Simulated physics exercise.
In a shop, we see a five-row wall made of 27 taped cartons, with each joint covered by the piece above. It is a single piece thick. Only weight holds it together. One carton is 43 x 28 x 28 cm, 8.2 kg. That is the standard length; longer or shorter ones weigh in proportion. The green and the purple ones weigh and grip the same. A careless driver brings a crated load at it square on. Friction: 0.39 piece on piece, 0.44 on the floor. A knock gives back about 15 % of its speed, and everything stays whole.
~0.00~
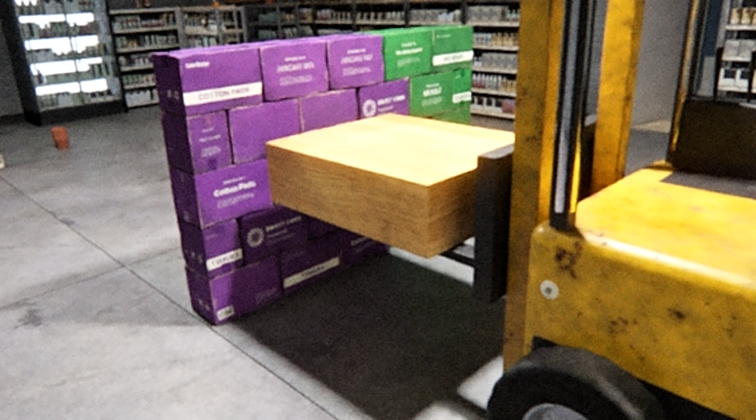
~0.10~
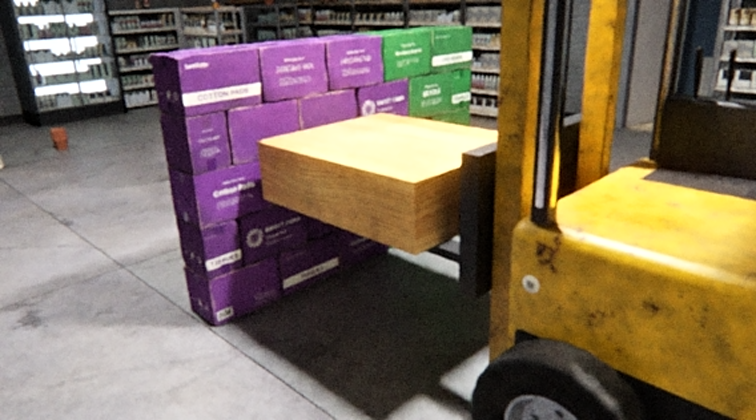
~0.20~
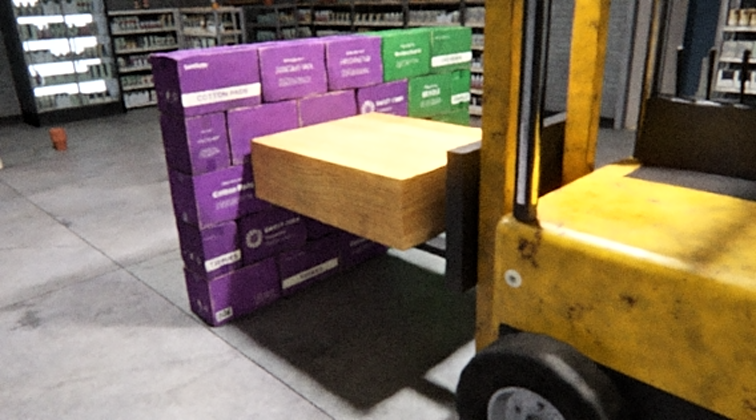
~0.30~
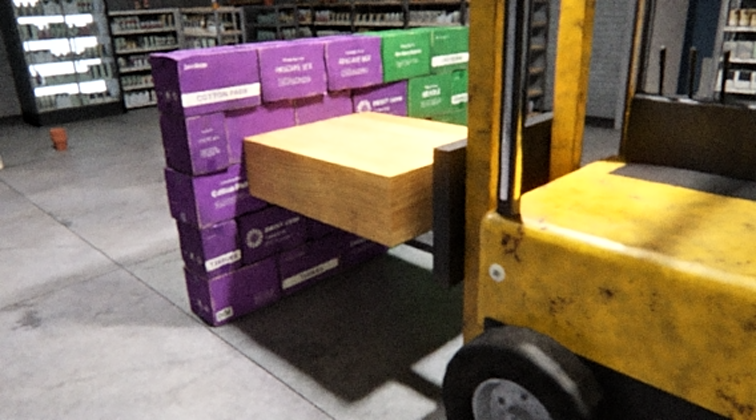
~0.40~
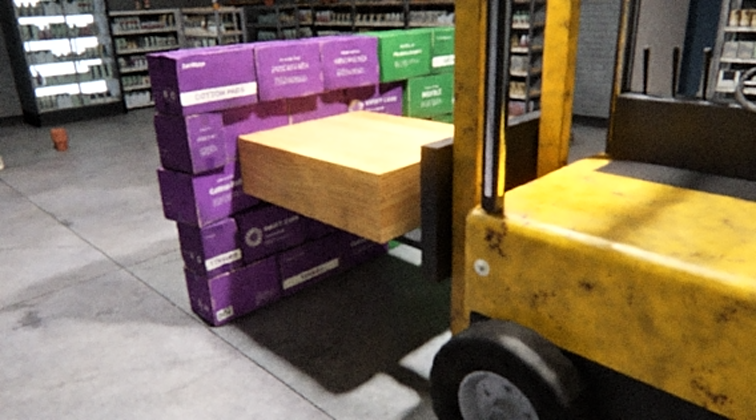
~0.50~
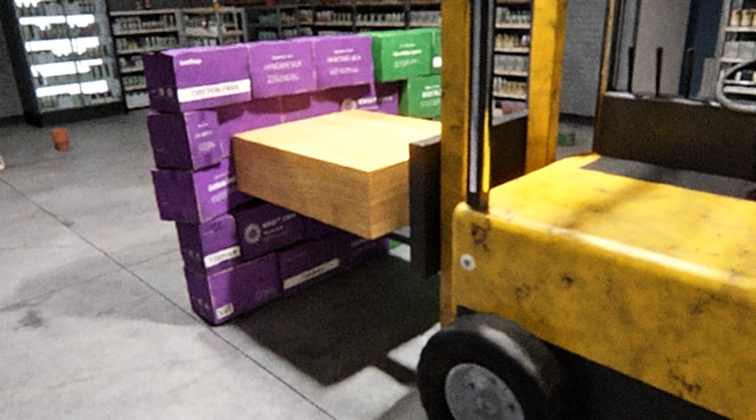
A yellow forklift carries a wooden block leftward into stacked purple and green boxes, shoving several out of line.
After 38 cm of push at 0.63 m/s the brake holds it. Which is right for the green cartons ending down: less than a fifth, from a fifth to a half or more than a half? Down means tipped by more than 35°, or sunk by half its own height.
Ending down: Under a fifth.
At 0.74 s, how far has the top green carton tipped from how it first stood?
Roughly 0°.
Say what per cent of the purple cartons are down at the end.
By colour: Purple 70 per cent.
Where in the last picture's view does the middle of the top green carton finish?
Near (303, 205).
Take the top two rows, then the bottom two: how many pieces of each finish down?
From the top 8, from the bottom 2.
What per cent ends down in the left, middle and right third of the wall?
Left 80, middle 60, right 10 per cent.
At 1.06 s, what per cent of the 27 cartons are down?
By then 40 per cent.
After 0.74 s, none of the 10 green cartons down (0 of 27 in all colours); top green carton shifted 54 mm; top purple carton leaning 15°.
After 1.06 s, none of the 10 green cartons down (11 of 27 in all colours); top green carton leaning 4°; top purple carton leaning 51°, 31 cm lower.
After 1.48 s, 1 of the 10 green cartons down (12 of 27 in all colours); top green carton on its side; top purple carton on its side.
At rest (3.3 s), 1 of the 10 green cartons down (13 of 27 in all colours); top green carton on its side; top purple carton on its side. That is 10 per cent. As the last picture would show them, middles, top green carton near (303, 205), top purple carton near (190, 201).
